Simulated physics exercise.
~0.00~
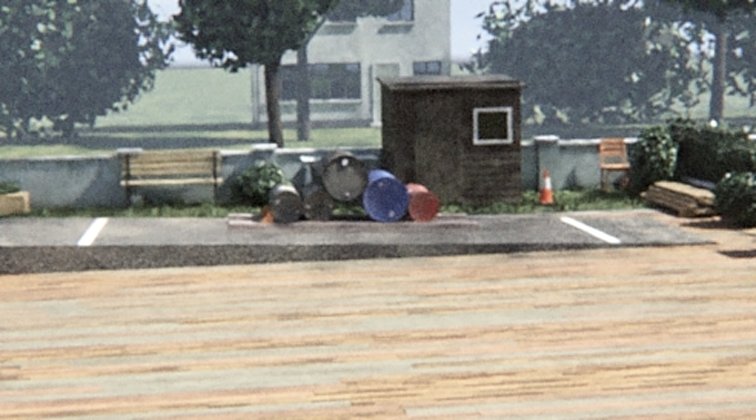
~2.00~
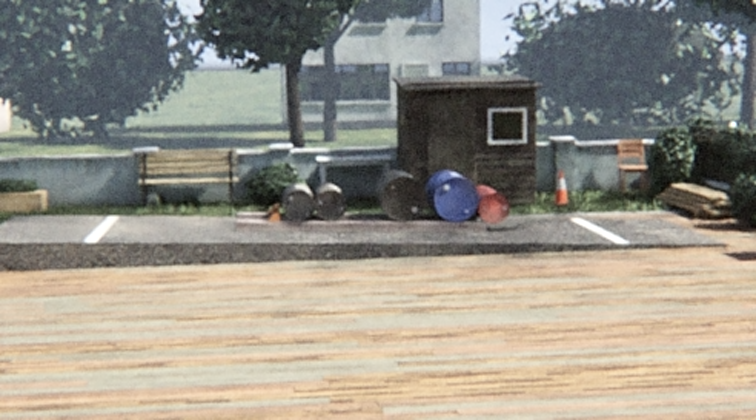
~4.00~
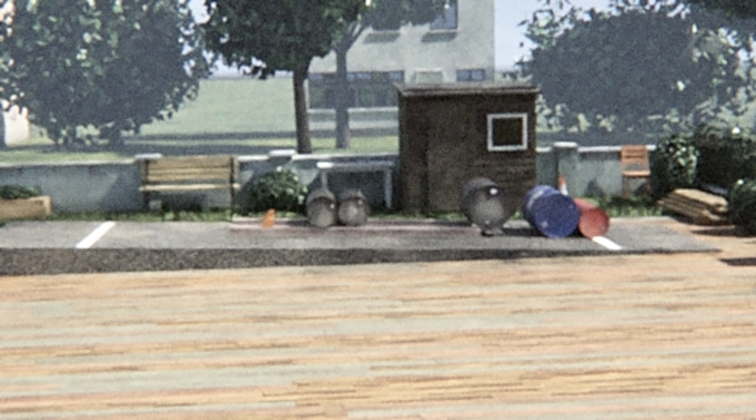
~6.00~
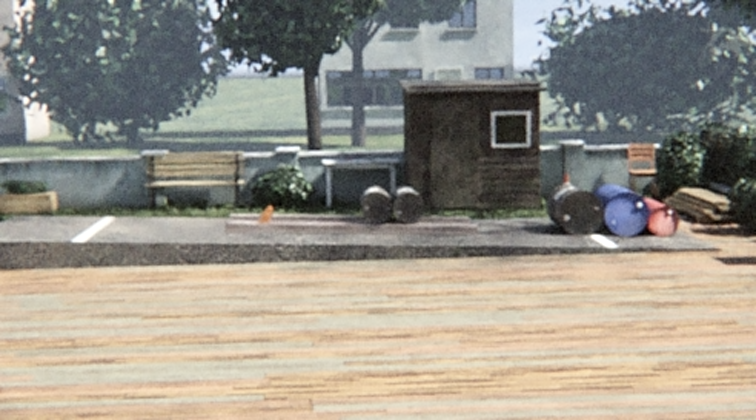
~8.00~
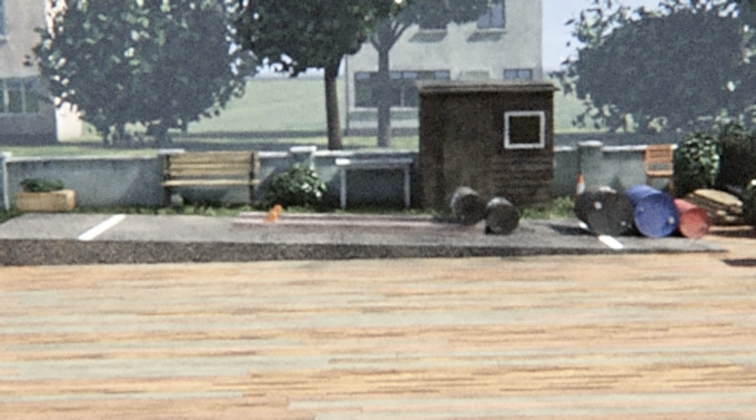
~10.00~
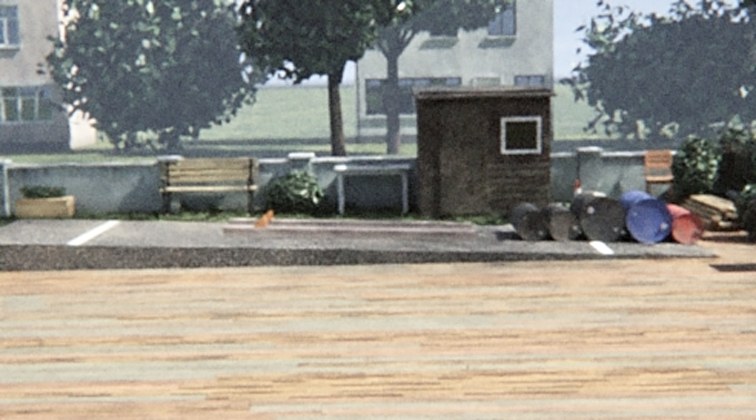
We see a stack of three dark drums, a blue one and a red one collapse in front of a small shed and roll right, red and blue leading, until all five rest in a row around the right white line, with blue and red beyond it.
